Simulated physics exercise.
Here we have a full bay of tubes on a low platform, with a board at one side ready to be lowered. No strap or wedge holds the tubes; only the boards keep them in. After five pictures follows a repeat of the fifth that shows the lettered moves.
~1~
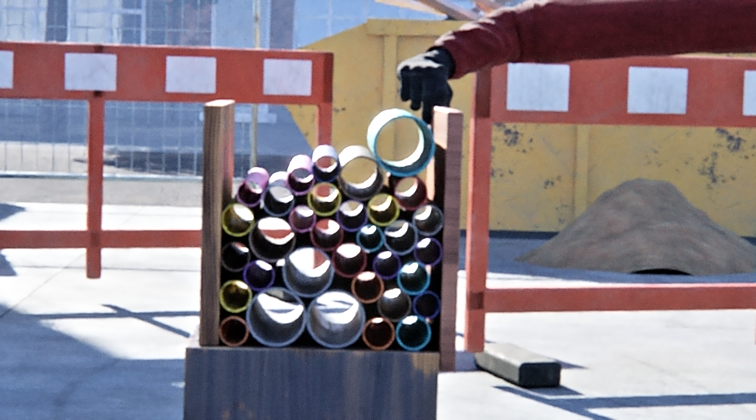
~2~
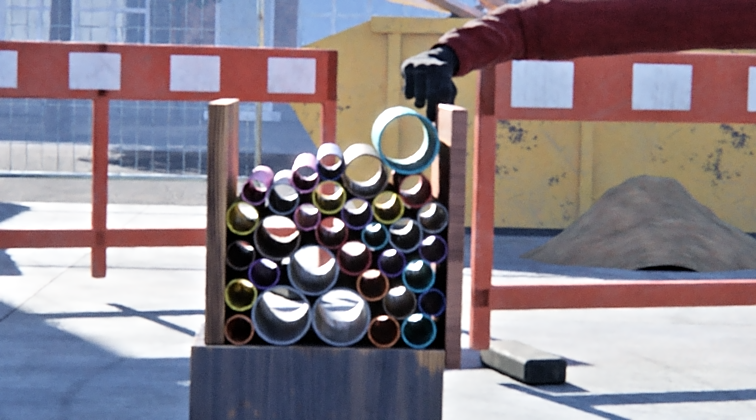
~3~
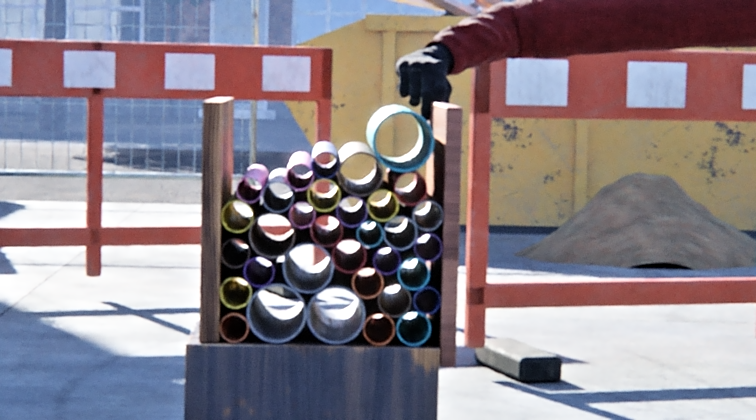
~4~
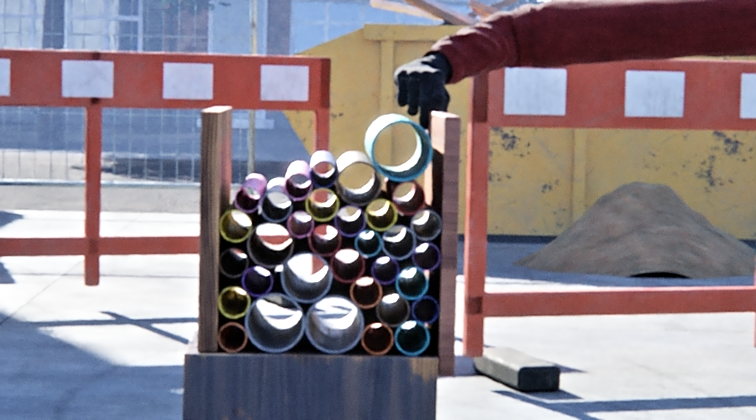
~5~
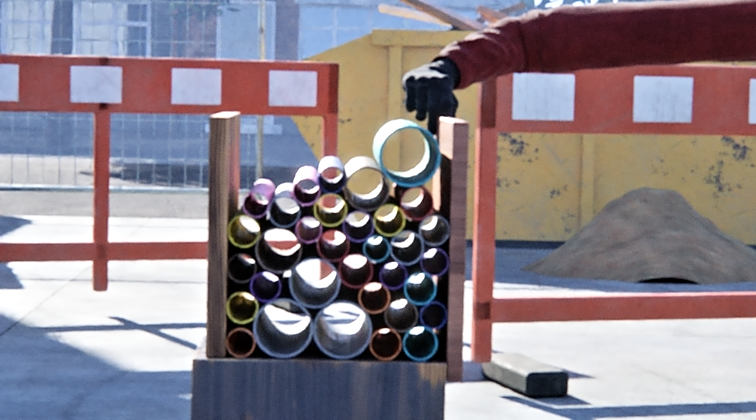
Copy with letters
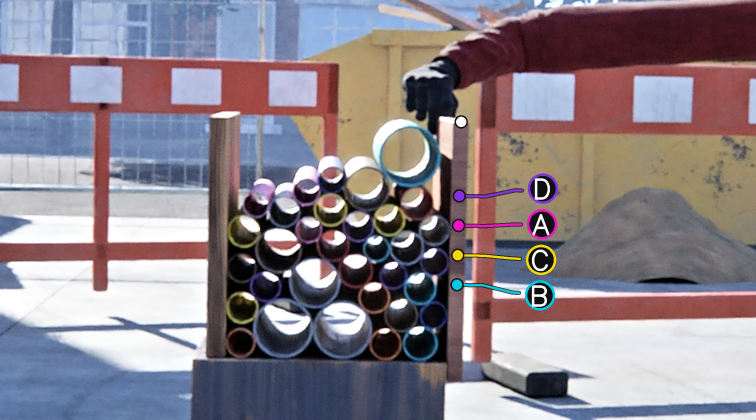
A gloved hand in a dark red sleeve stayed at the top of the right-hand board beside a stack of colourful tubes, and apart from slight shaking of the whole view, nothing really moved.
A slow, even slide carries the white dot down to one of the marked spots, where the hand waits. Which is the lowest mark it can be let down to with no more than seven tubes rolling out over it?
Slide it to B.
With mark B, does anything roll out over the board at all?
Yes.
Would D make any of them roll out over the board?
No.
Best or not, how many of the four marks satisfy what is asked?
Four of the four.
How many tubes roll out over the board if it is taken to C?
With C, three.
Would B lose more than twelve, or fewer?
At B, fewer than twelve.
On the marked copy, A at (458, 226); B at (457, 285); C at (458, 255); D at (459, 196); the white dot at (461, 122).
Taking B. A third of the way, top of the board (451, 192).
Two thirds of the way, top of the board (449, 272).
When it is over, top of the board (449, 284), five out over the board.
As for the rest, A none out over the board; C three out over the board; D none out over the board.
